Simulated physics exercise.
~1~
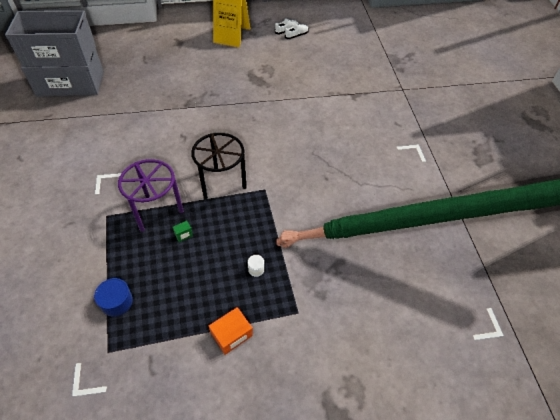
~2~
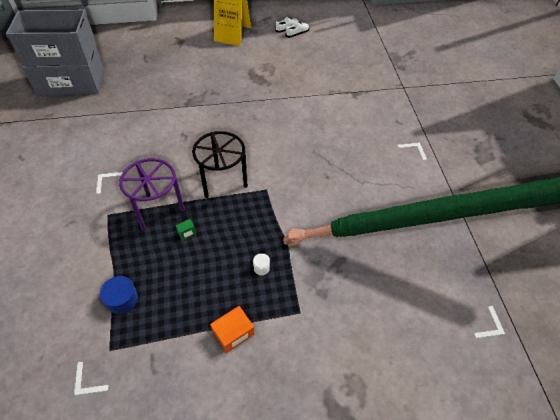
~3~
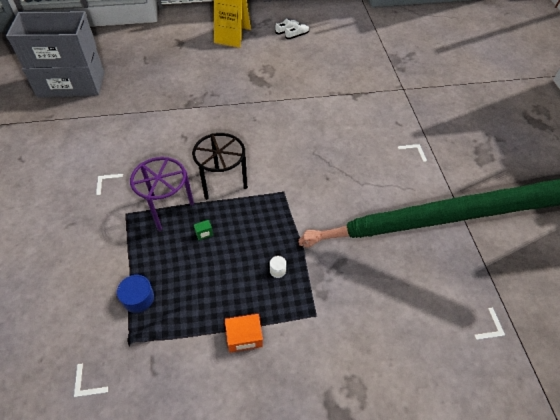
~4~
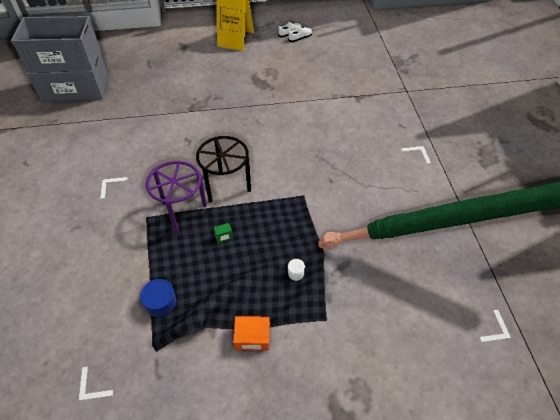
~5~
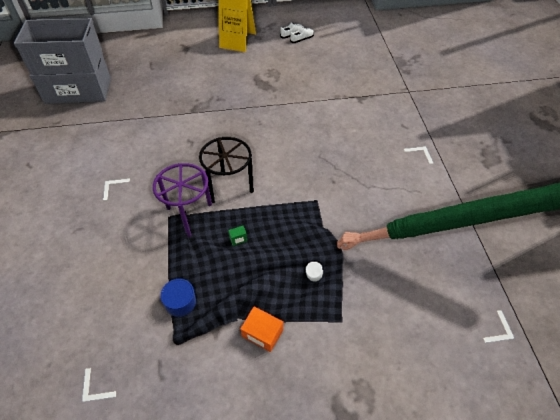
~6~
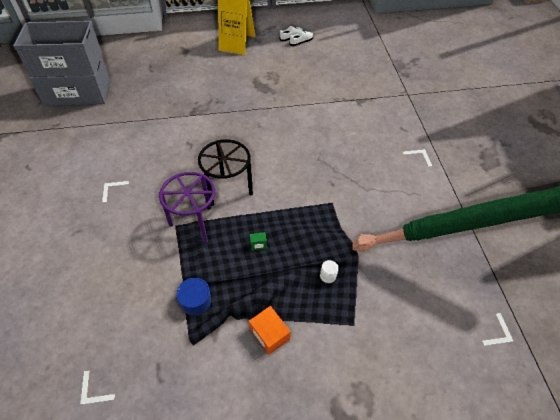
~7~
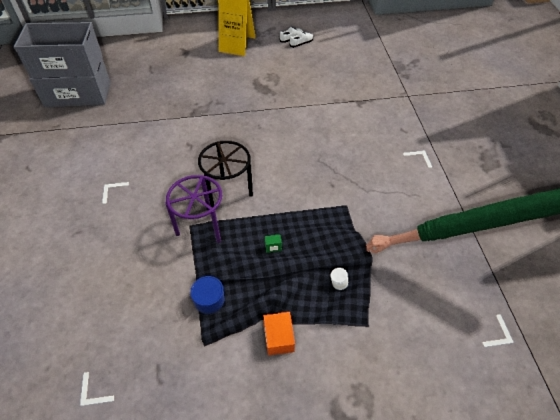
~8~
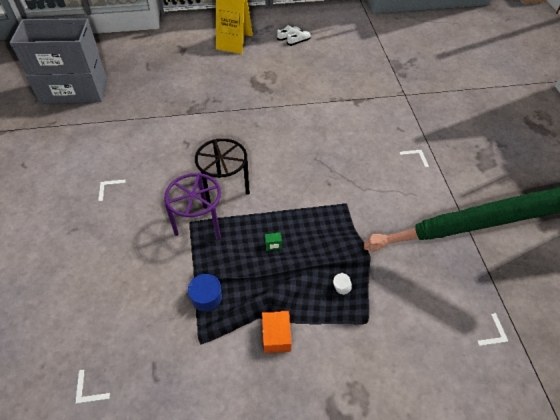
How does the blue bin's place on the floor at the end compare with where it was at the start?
It ends up clearly farther to the right on the floor, having been carried along with the rug, and it is still near the rug's left edge.
